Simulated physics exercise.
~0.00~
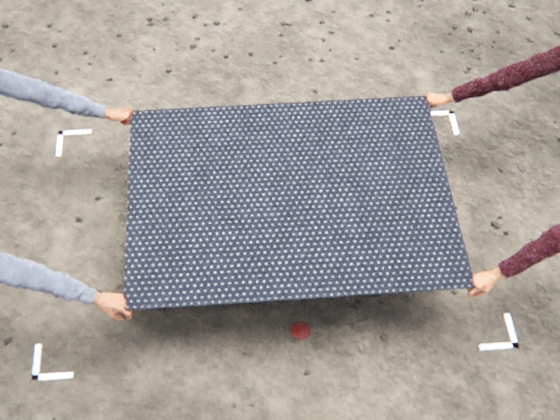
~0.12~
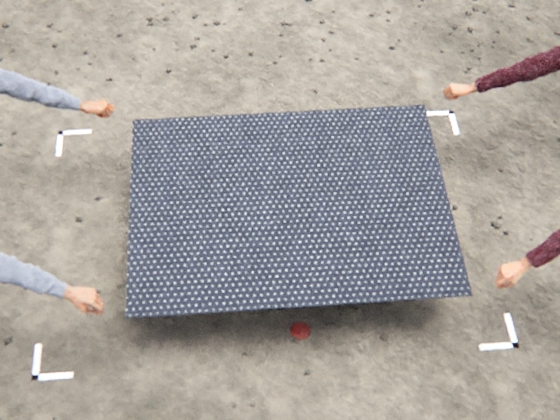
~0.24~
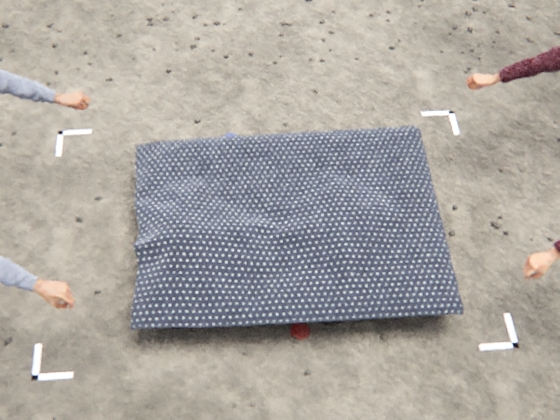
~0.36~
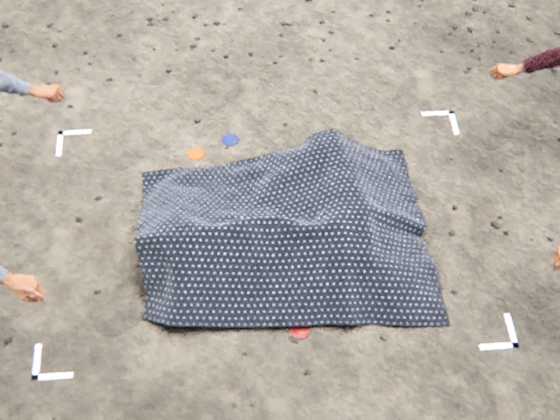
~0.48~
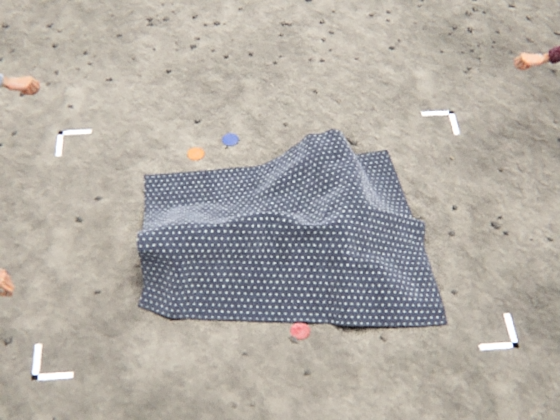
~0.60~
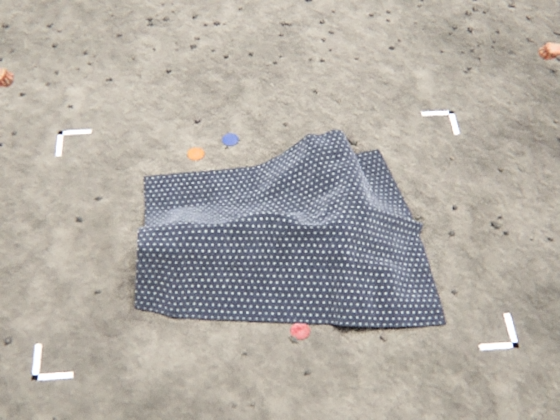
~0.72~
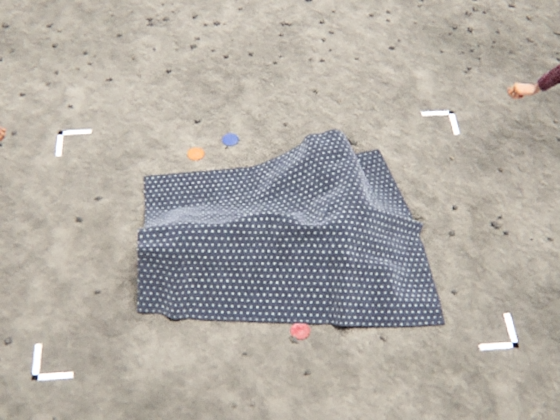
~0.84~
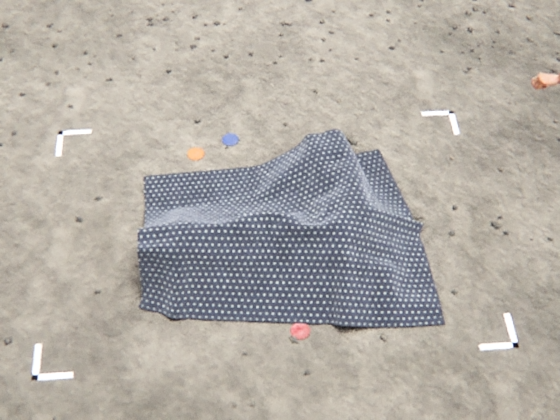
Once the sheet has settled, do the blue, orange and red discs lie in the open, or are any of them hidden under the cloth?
All three lie in the open. The blue and orange discs show beyond the far edge of the sheet, and the red one shows at its near edge.
